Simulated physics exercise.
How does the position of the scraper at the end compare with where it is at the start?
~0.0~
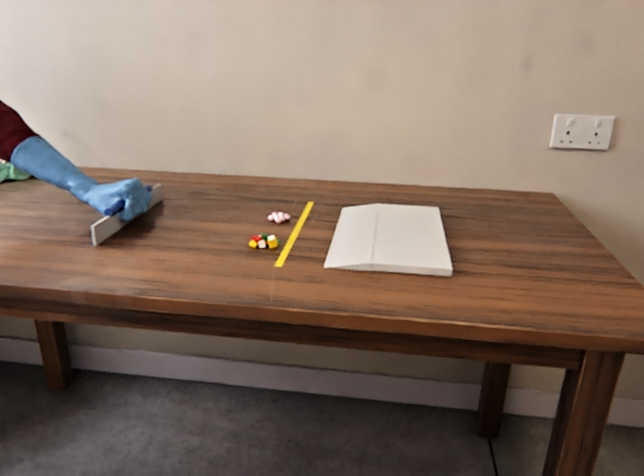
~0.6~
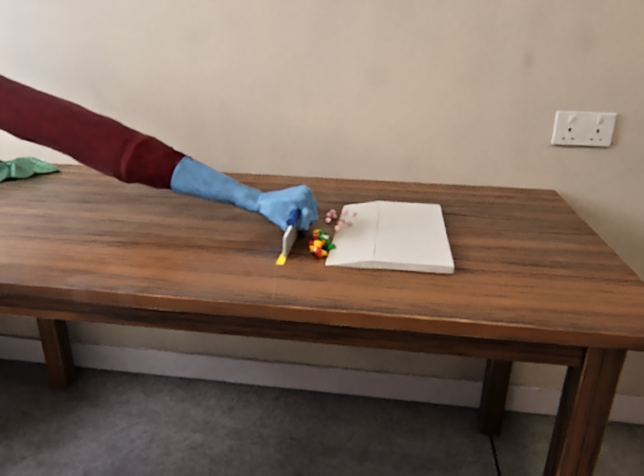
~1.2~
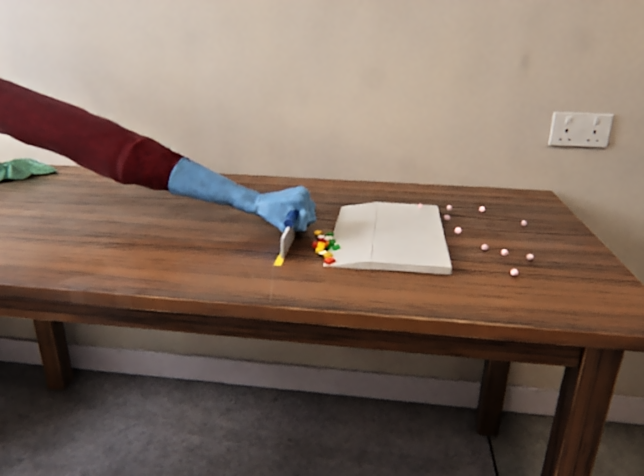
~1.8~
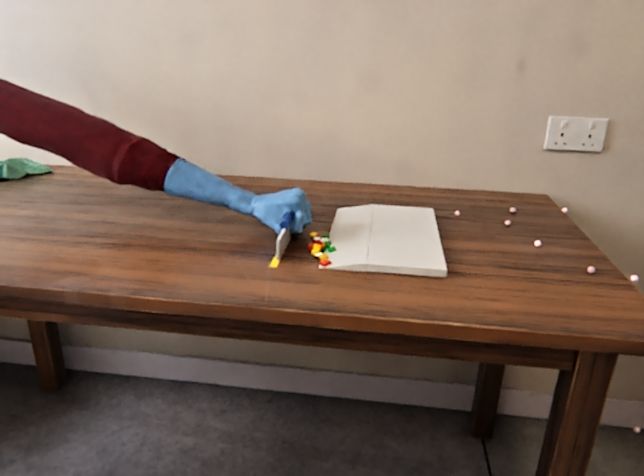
At the start the scraper is near the left end of the table, and by the end it is farther right, at the yellow tape just left of the colourful bits and the white slab.
